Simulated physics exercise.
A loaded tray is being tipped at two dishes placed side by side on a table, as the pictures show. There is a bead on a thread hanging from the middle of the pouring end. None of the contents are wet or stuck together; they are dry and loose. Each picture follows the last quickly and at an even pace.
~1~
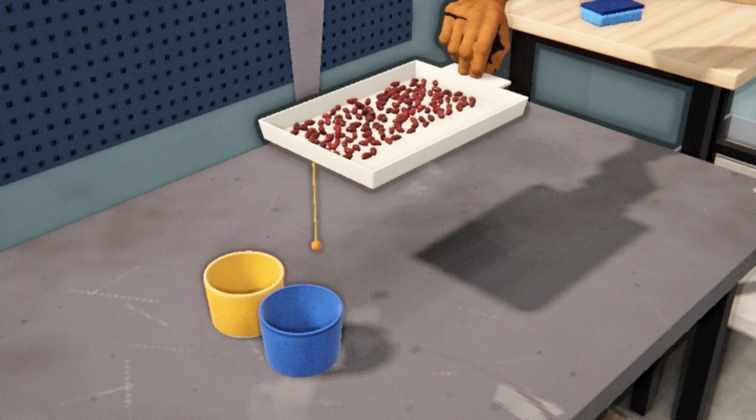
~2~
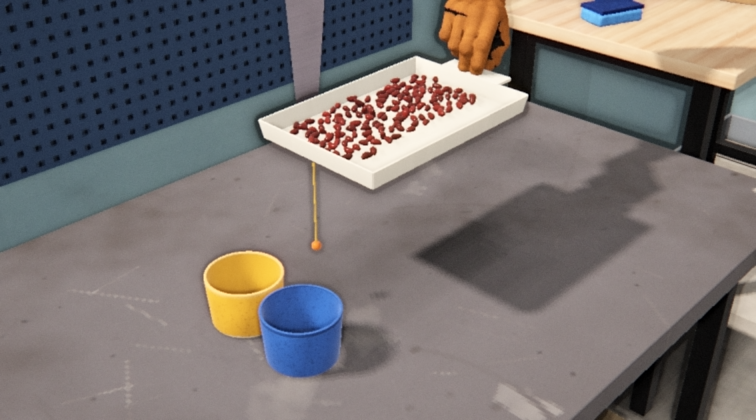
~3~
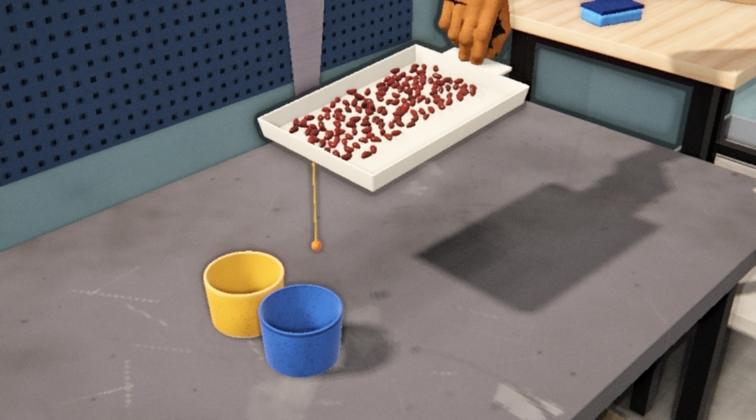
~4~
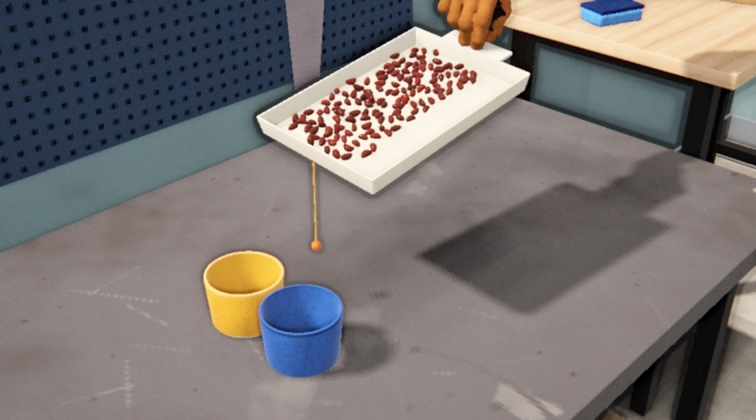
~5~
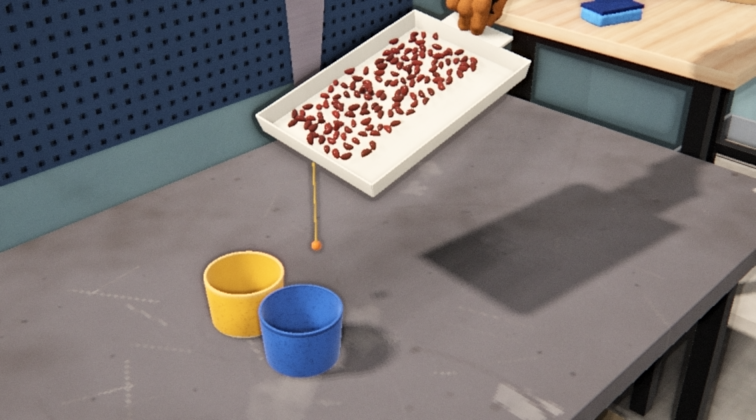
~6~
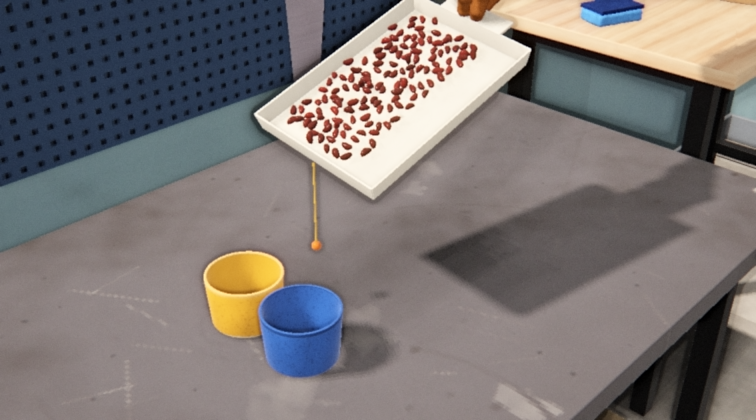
A hand steadily raised the far end of a white tray of dark red beans, tilting it toward the yellow and blue dishes on the gray table, while the beans and hanging bead barely moved.
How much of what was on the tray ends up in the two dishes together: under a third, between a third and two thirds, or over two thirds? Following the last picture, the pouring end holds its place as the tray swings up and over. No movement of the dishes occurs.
Most likely the dishes are going to collect a small share, below one third of the load.
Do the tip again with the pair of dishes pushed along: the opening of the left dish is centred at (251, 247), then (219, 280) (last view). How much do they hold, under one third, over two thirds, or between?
First attempt: Under a third; second attempt: Less than a third.
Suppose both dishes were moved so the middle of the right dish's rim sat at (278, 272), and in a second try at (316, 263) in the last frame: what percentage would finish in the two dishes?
In order: 0 percent and 0 percent.
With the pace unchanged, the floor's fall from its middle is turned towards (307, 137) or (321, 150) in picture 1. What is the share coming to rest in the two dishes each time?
Well, 20 percent for one and then 60 percent for the other.
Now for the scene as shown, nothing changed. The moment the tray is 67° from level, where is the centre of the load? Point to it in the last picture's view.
Centre estimate: (363, 153).
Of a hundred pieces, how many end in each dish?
0 percent ends in the left dish, 10 percent in the right.
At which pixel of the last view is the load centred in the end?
Near (356, 343), more or less.
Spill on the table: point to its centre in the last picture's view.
I'd put the middle somewhere around (369, 345) in the last picture.
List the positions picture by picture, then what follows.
Corners of the pouring end near (264, 120) and (373, 169), level; middle of the load near (381, 117), kidney beans; left dish near (215, 308); right dish near (271, 346); bead on its thread near (317, 246), in the first picture.
Corners of the pouring end near (264, 120) and (373, 170), level; middle of the load near (381, 115), in the second picture.
Corners of the pouring end near (263, 118) and (372, 173), tipped barely, lowest at the right corner; middle of the load near (380, 110), in the third picture.
Corners of the pouring end near (262, 117) and (372, 177), tipped a little, lowest at the right corner; middle of the load near (380, 102), in the fourth picture.
Corners of the pouring end near (261, 115) and (372, 181), tipped clearly, lowest at the right corner; middle of the load near (379, 94), in the fifth picture.
Corners of the pouring end near (260, 114) and (371, 185), tipped clearly, lowest at the right corner; middle of the load near (378, 86); left dish near (215, 308); right dish near (271, 346), in the sixth picture.
Shortly afterwards, tray tipped steeply; all but a few on the tray; only a few in the air.
Next, tray tipped past a quarter turn; near half on the tray; a little in the right dish; near a third outside both; near a quarter in the air.
Some moments later, tray tipped past a quarter turn; a little in the right dish; only a few in the left dish; the bulk outside both.
In the end, tray tipped past a quarter turn; a little in the right dish; only a few in the left dish; the bulk outside both.
